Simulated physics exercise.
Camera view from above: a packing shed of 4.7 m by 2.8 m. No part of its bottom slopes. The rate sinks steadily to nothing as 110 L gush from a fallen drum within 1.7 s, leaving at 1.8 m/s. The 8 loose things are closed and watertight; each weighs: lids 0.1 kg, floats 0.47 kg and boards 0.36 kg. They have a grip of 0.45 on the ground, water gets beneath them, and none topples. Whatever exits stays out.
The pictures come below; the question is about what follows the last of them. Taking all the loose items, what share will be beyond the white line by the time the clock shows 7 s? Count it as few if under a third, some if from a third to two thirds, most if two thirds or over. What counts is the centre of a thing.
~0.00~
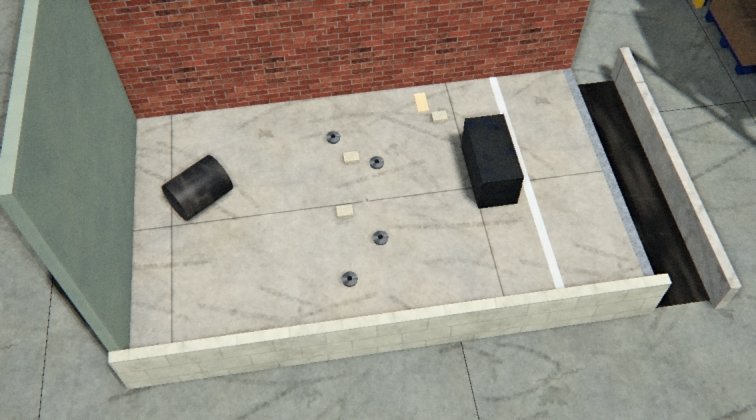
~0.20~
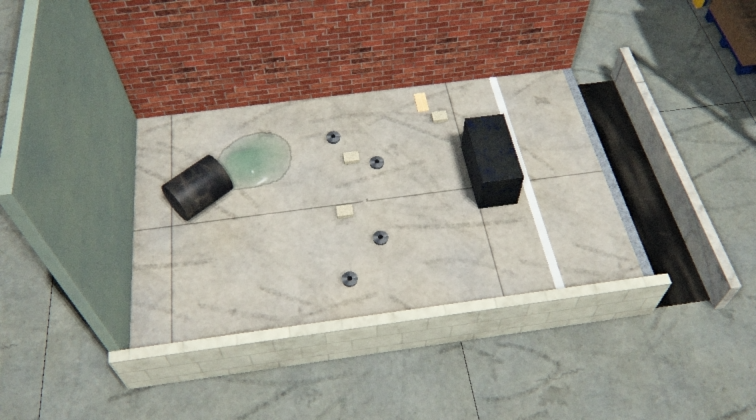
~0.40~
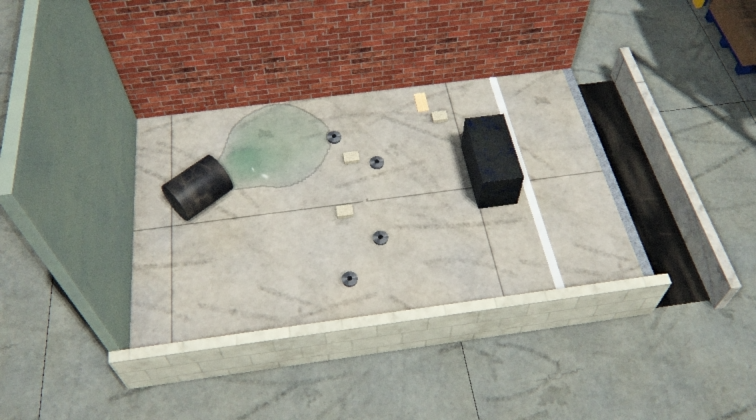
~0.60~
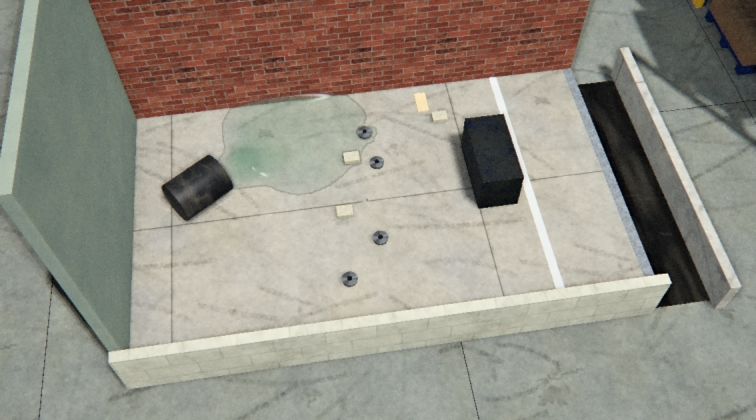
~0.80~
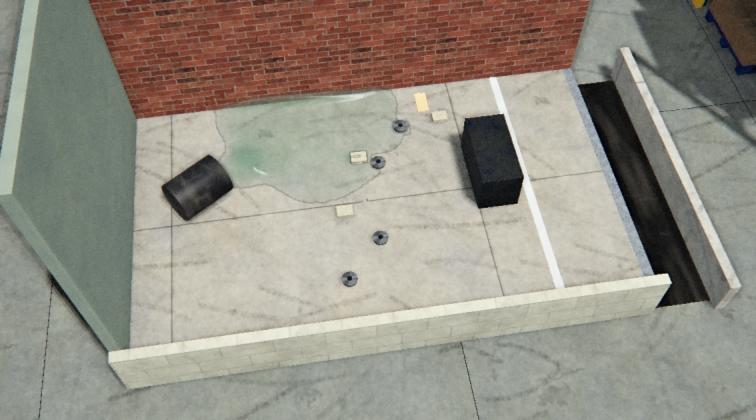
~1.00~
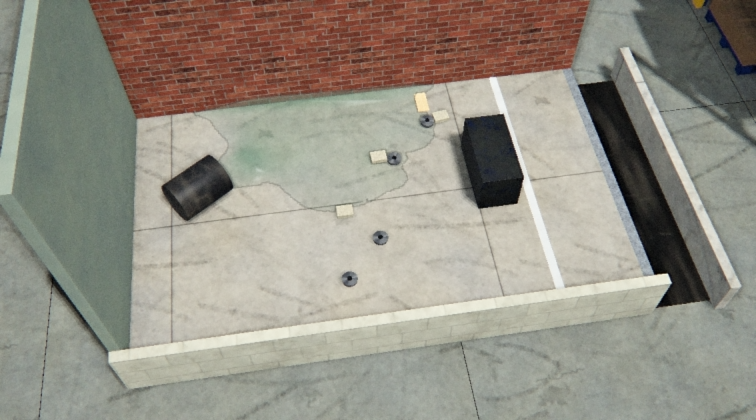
Some.
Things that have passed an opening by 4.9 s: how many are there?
The count is 3.
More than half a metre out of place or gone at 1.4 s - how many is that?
That would be 3.
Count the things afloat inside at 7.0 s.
The count is 0.
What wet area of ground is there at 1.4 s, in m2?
At that time the wet patch spans about 3.5 m2.
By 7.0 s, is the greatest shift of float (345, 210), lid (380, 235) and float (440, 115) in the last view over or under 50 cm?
Taking them in order, the first is below the mark, the second below the mark and the third above the mark.
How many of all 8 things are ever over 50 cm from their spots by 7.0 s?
The answer here is 5.
After 1.4 s 0 of 8 are over the mark; 2 afloat.
After 3.1 s 3 of 8 are over the mark; 2 afloat.
After 4.9 s 3 of 8 are over the mark; 1 afloat.
After 7.0 s 3 of 8 are over the mark; 0 afloat.
